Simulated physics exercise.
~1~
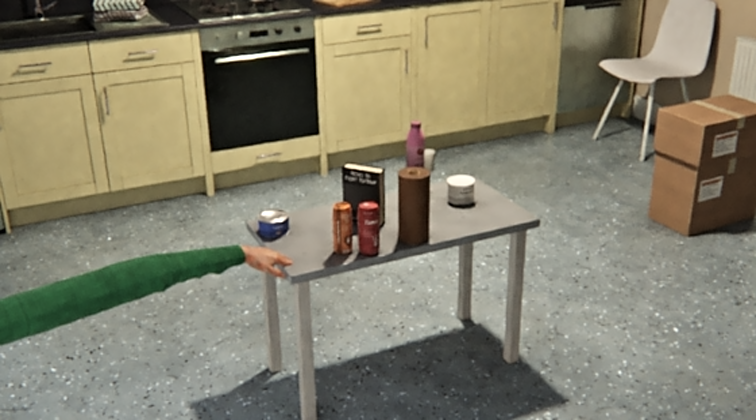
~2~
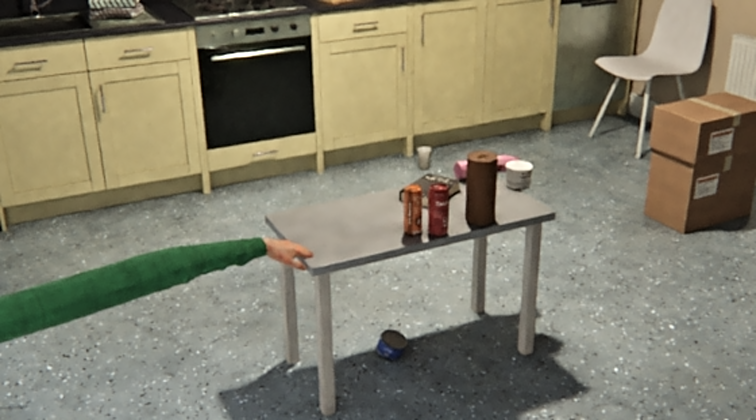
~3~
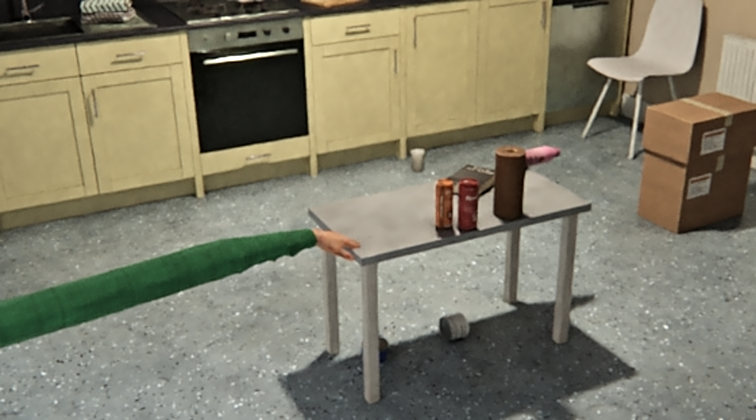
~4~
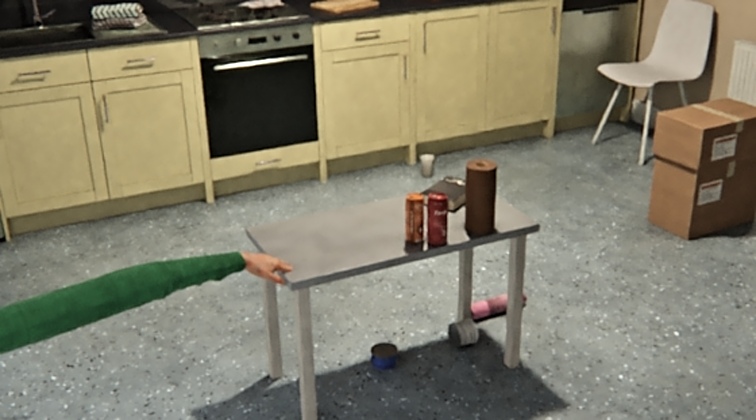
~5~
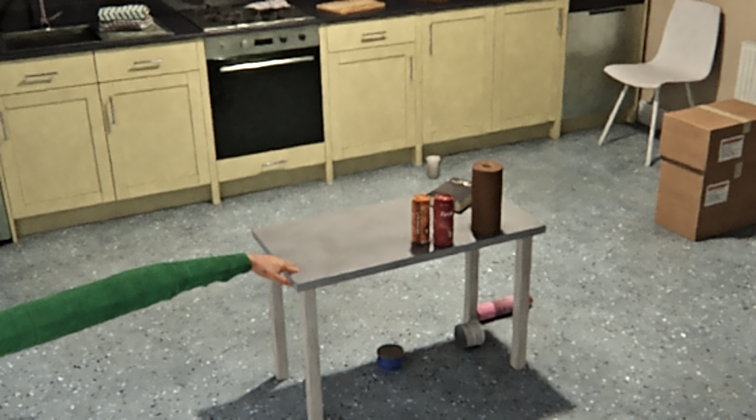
To begin with, a green-sleeved arm holds the near left corner of a small grey table crowded with cans, a brown roll, a black book, a pink bottle and two tubs. The table shifts right, the bottle and book topple, and the blue tub ends up on the floor. As it moves further right, the white tub drops too, while the bottle lies near the edge. The table then goes back left and the bottle falls. Finally, the roll and both cans still stand beside the fallen book, with the bottle and tubs lying on the floor.
